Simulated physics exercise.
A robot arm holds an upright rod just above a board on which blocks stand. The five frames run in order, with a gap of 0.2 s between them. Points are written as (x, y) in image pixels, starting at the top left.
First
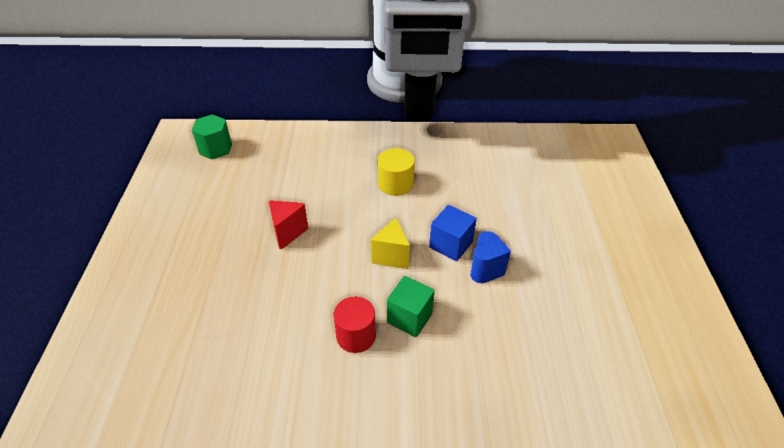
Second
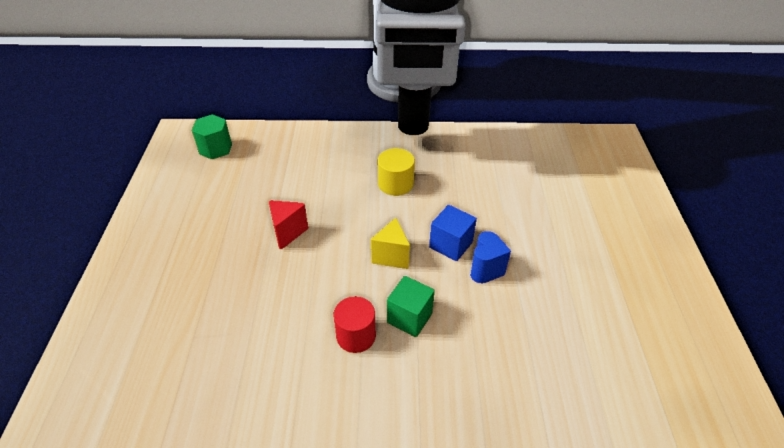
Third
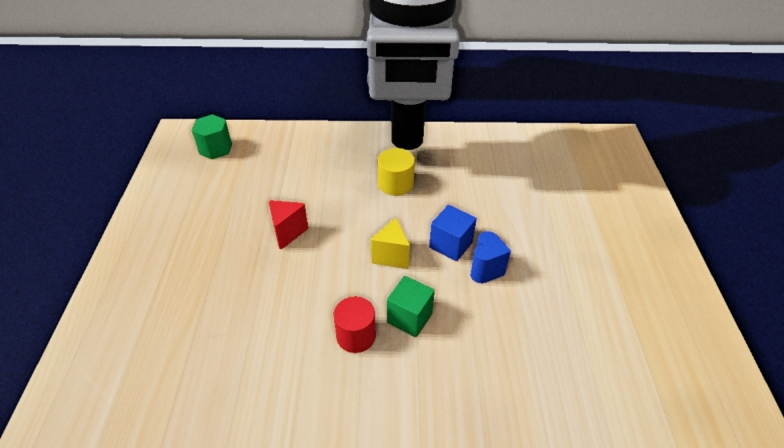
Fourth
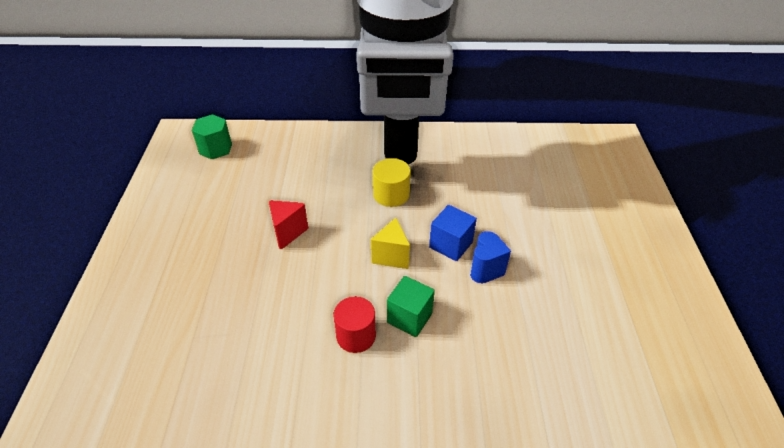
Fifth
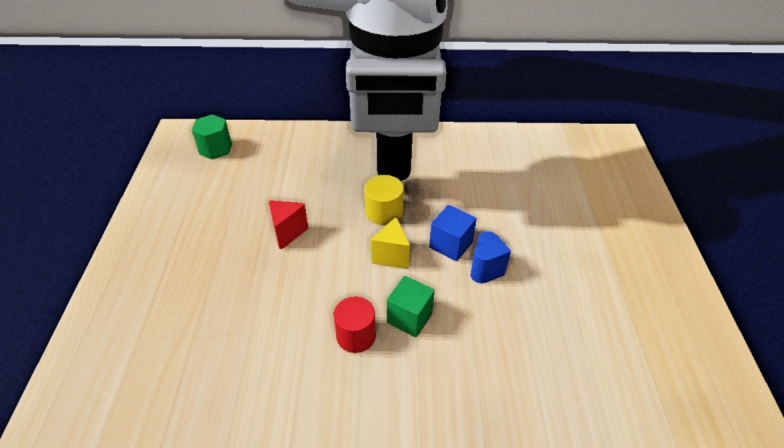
A robot arm with a dark upright rod reaches over the far edge of a pale wooden board, seen from above and in front by a still camera. A green block sits far left, a red triangular one left, yellow ones centrally, blue ones right, and red and green ones nearer. The rod moves forward and slightly left, pushing the yellow cylinder toward the yellow triangular block.
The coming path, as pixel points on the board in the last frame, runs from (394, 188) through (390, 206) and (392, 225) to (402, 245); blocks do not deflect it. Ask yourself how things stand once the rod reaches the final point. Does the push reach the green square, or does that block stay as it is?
Its place stays the same.
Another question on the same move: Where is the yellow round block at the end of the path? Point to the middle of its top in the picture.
I'd guess (369, 237).
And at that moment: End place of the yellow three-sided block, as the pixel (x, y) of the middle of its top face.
Around pixel (399, 252).
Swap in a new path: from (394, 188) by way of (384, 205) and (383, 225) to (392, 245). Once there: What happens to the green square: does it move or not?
That block stands still.
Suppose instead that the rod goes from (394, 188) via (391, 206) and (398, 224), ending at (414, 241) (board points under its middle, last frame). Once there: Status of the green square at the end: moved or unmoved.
It ends up on the same spot.
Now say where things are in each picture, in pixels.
In the first frame, lower end of the rod at (419, 113), tops of blocks, yellow round block at (396, 159), yellow three-sided block at (392, 233), green square at (411, 294).
In the second frame, rod at (413, 127), blocks as before.
In the third frame, rod at (407, 141), blocks as before.
In the fourth frame, rod at (401, 155), yellow round block at (392, 170).
In the fifth frame, rod at (394, 171), yellow round block at (384, 187), yellow three-sided block at (392, 233), green square at (411, 294).
On the path given first. Halfway along, rod at (390, 199); yellow round block at (374, 217); yellow three-sided block at (394, 236).
At the end, rod at (402, 228); yellow round block at (369, 237); yellow three-sided block at (399, 252), turned 15° anticlockwise; green square not moved.
